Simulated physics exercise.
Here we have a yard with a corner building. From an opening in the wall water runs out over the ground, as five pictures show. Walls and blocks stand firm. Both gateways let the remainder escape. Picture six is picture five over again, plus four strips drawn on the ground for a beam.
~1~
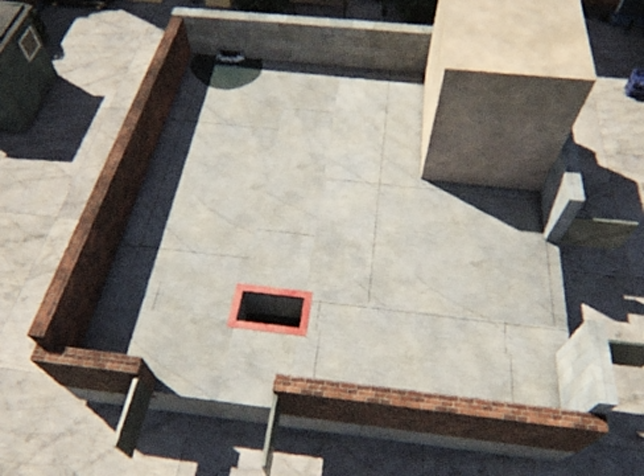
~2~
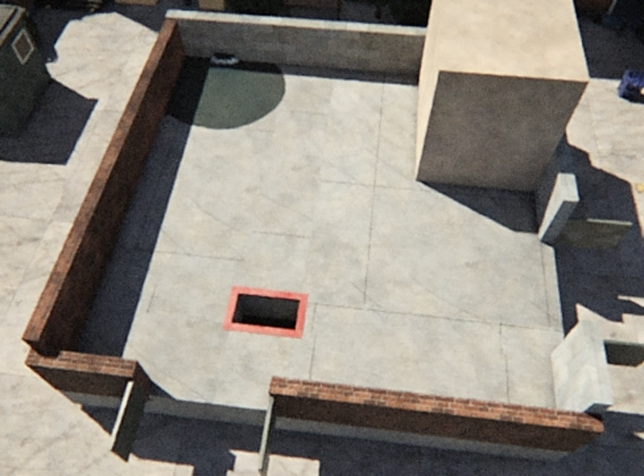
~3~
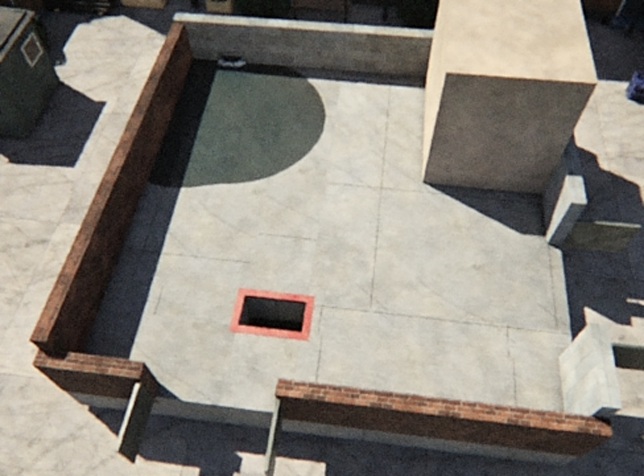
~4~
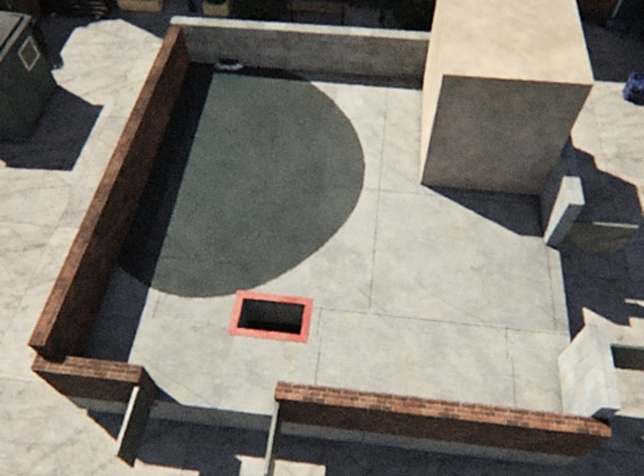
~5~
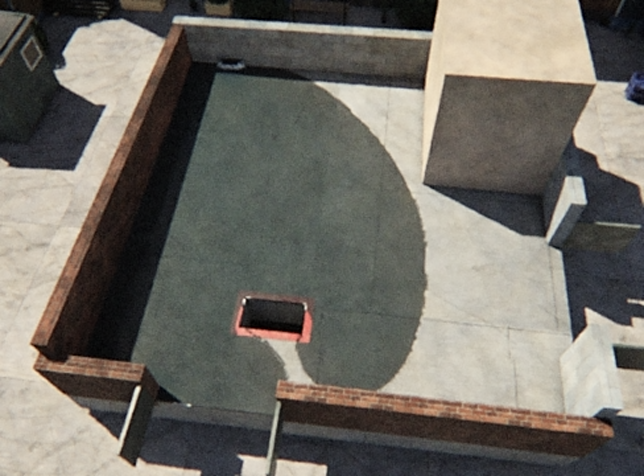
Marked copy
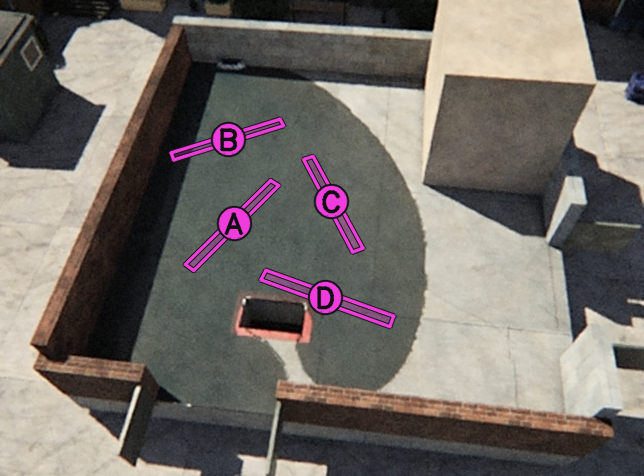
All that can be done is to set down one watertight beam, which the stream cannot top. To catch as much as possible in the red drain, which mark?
C beats the others.
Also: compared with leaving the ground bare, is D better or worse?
It is worse.
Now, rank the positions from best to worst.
Best to worst: C, D, B, A.
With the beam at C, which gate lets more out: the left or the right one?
The left gate.
On the marked copy, A from (189, 267) to (274, 182); B from (172, 156) to (281, 122); C from (308, 157) to (357, 250); D from (263, 275) to (391, 321).
If A is chosen, about 5 % of the stream runs into the red drain, about 90 % out by the gates.
If B is chosen, about 11 % of the stream runs into the red drain, about 86 % out by the gates.
If C is chosen, about 32 % of the stream runs into the red drain, about 63 % out by the gates.
If D is chosen, about 19 % of the stream runs into the red drain, about 77 % out by the gates.
